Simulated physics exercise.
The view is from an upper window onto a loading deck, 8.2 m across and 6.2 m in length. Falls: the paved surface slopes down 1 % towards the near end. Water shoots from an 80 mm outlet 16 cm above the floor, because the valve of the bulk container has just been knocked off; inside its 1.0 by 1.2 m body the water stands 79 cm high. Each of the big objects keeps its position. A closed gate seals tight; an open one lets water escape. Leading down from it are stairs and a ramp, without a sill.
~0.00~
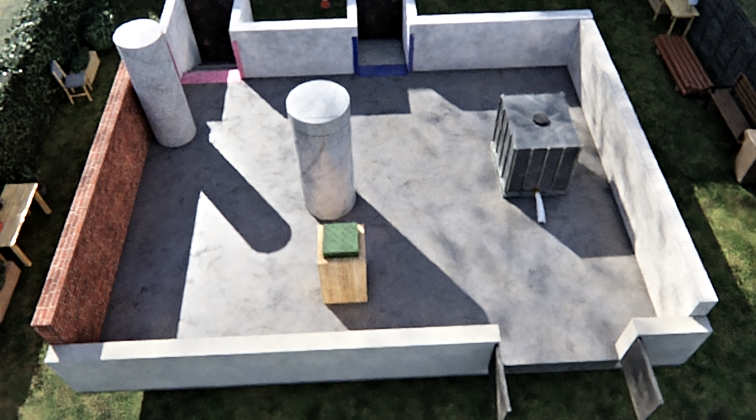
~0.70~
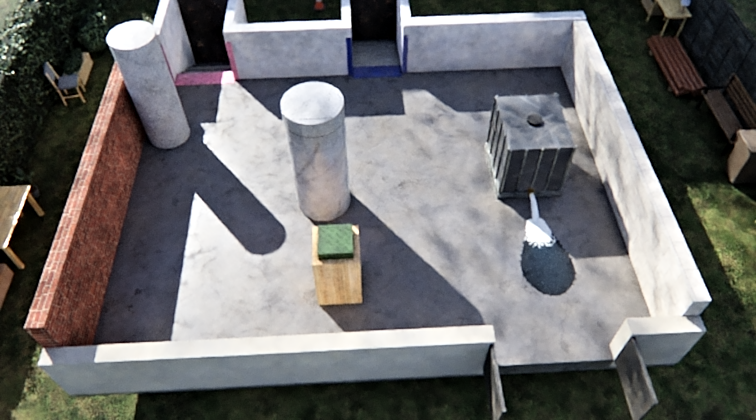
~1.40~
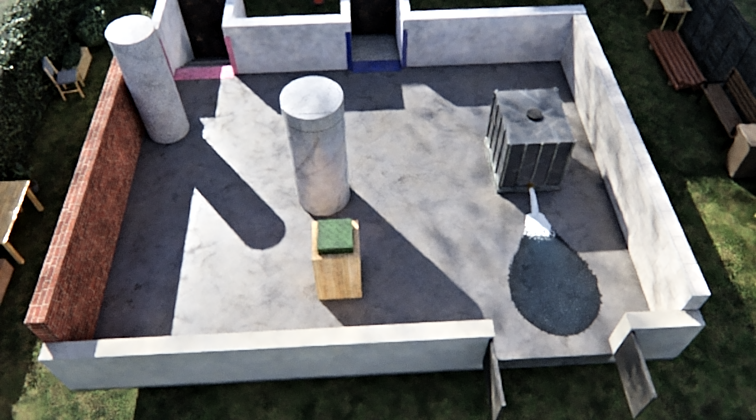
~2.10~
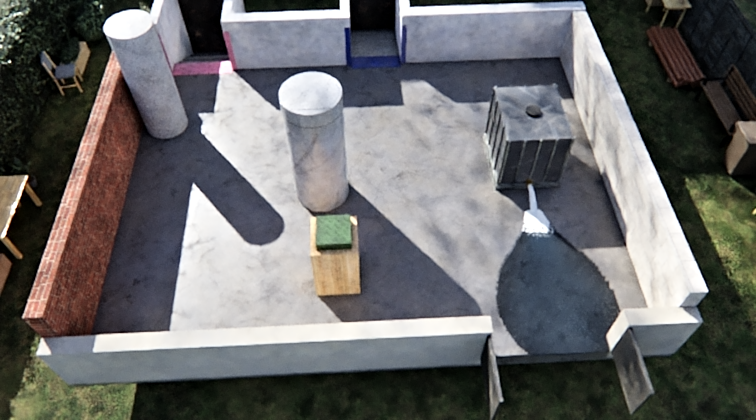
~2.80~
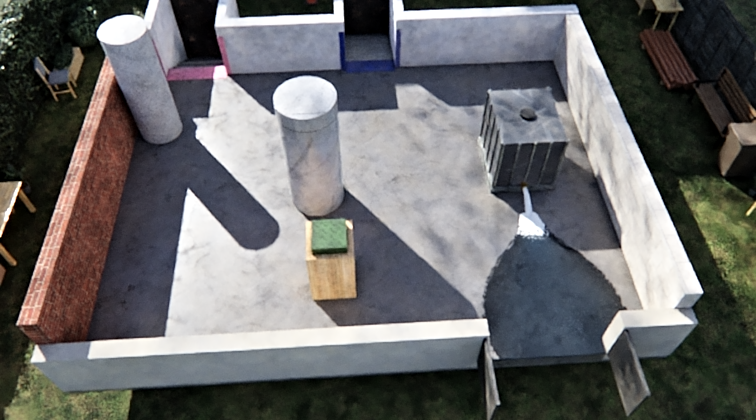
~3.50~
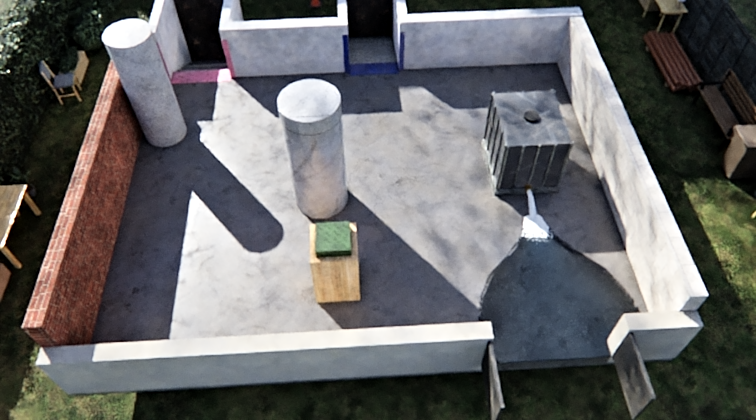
Water shoots from the spout of a ribbed grey container at the right of a walled, paved loading deck, seen from an upper window. Two pale round columns stand at left and centre, with a green-topped wooden block in front and a red brick wall at left. The dark sheet spreads down to the gap in the near wall, widening more slowly, while the view shifts slightly.
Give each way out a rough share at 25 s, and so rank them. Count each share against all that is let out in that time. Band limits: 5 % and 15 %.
Gate opening - above 15 %, stair shaft (marked pink) - not even 5 %, ramp down (marked blue) - under 5 %.
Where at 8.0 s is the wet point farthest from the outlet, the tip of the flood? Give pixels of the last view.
The front reaches farthest at about (429, 349).
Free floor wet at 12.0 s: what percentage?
10 %.
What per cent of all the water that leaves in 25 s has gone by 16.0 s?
By then, roughly 60 per cent.
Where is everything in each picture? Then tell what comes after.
In the first frame, the jet has just started at (540, 203); the ground is still dry.
In the second frame, from the spout at (534, 204) the water has spread over 0.7 m2; its tip is at (562, 291), and it is 1.2 cm deep on average.
In the third frame, the jet leaves at (533, 198); the sheet reaches a hidden place, 2.7 m away, and wets 1.8 m2.
In the fourth frame, from the spout at (532, 195) the water has spread over 2.7 m2; its tip is at a hidden place, and it is 1.0 cm deep on average.
In the fifth frame, from the spout at (527, 197) the water has spread over 3.1 m2; its tip is at a hidden place, and it is 1.0 cm deep on average.
In the sixth frame, the jet leaves at (531, 200); the sheet reaches a hidden place, 3.2 m away, and wets 3.3 m2.
After 5.0 s water covers 5 % of the floor and is deepest (3 cm) near (536, 230); gone so far, the gate opening 9 %, the stair shaft (marked pink) 0 %, the ramp down (marked blue) 0 %.
After 8.0 s water covers 10 % of the floor and is deepest (3 cm) near (536, 230); gone so far, the gate opening 19 %, the stair shaft (marked pink) 0 %, the ramp down (marked blue) 0 %.
After 12.0 s water covers 10 % of the floor and is deepest (4 cm) near (534, 221); gone so far, the gate opening 32 %, the stair shaft (marked pink) 0 %, the ramp down (marked blue) 0 %.
After 16.0 s water covers 10 % of the floor and is deepest (4 cm) near (534, 221); gone so far, the gate opening 45 %, the stair shaft (marked pink) 0 %, the ramp down (marked blue) 0 %.
After 25.0 s water covers 15 % of the floor and is deepest (4 cm) near (534, 221); gone so far, the gate opening 74 %, the stair shaft (marked pink) 0 %, the ramp down (marked blue) 0 %.
